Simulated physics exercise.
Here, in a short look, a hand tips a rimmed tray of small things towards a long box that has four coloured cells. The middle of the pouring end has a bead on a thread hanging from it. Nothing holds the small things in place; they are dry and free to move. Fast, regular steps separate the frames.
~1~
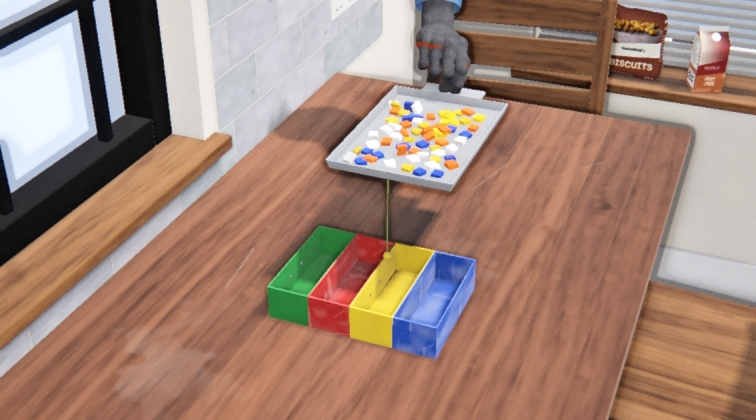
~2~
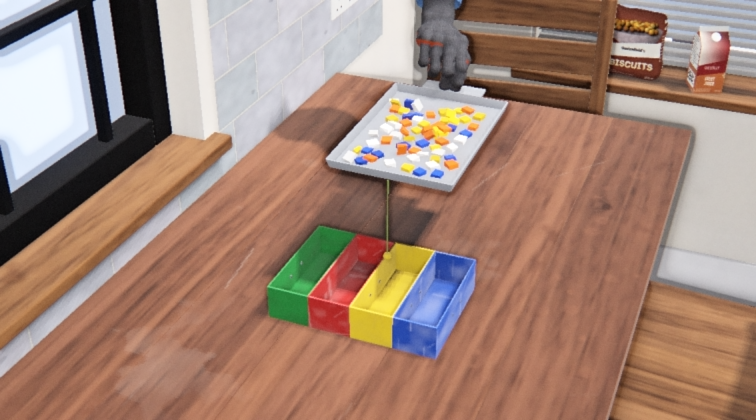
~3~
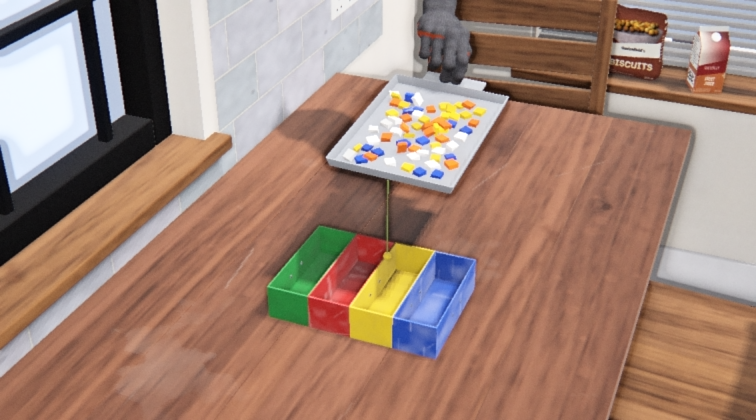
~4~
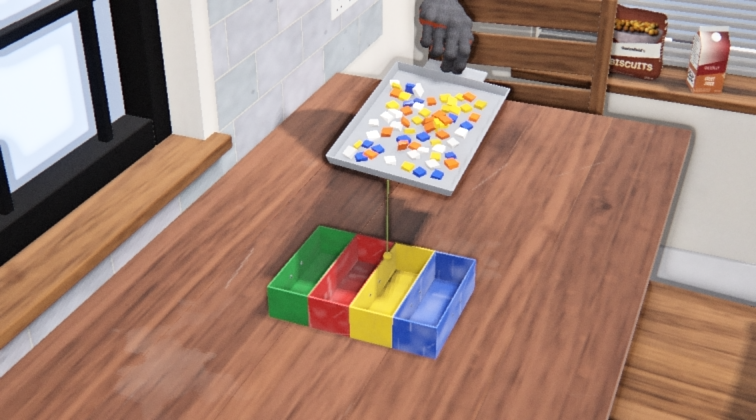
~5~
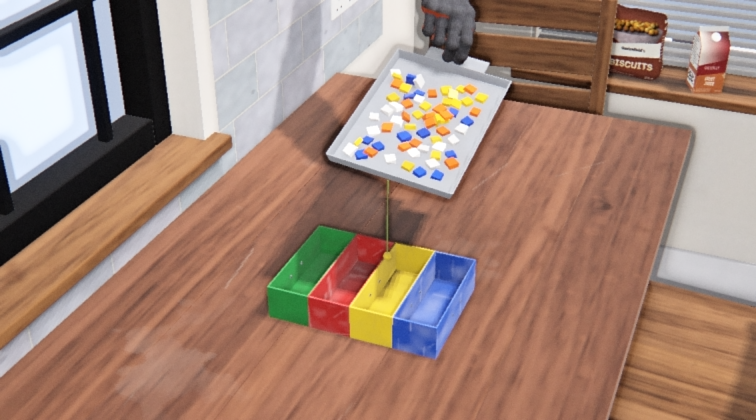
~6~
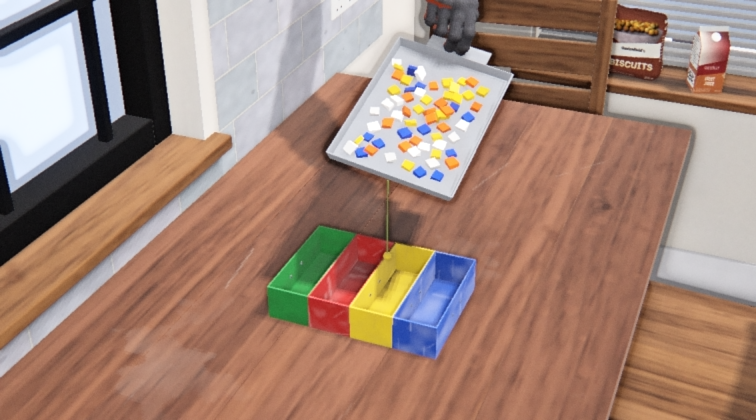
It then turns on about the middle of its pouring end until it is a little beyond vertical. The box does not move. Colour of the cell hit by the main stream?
Blue.
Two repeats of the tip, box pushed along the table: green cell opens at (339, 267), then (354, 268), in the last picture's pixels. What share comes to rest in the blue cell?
It works out to 30 percent and then 10 percent.
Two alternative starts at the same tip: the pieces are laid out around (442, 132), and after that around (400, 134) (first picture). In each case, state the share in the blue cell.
First case around 80 %, second case around 90 %.
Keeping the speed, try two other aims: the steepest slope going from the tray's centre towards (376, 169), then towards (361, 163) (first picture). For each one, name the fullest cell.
The first time it's the red cell, the second time it's the cell in green.
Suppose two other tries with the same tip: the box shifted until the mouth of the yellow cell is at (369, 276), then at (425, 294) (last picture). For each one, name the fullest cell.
Taking the two placings in order, you'd get that blue cell and then yellow.
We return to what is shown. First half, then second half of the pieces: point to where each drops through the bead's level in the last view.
First half (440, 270); second half (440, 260).
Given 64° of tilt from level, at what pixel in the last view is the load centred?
(434, 151).
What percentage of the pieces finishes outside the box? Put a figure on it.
It works out to close to 10 per cent.
Soon, tray tipped steeply; nearly all on the tray; a stray few falling or outside the box.
A while on, tray tipped past a quarter turn; a small part on the tray; about half in the blue cell; a small part in the yellow cell; about a quarter falling or outside the box.
Towards the end, tray tipped past a quarter turn; most in the blue cell; a small part in the yellow cell; a small part falling or outside the box.
Finally, tray tipped past a quarter turn; most in the blue cell; a small part in the yellow cell; none in the red cell; none in the green cell; a small part outside the box.
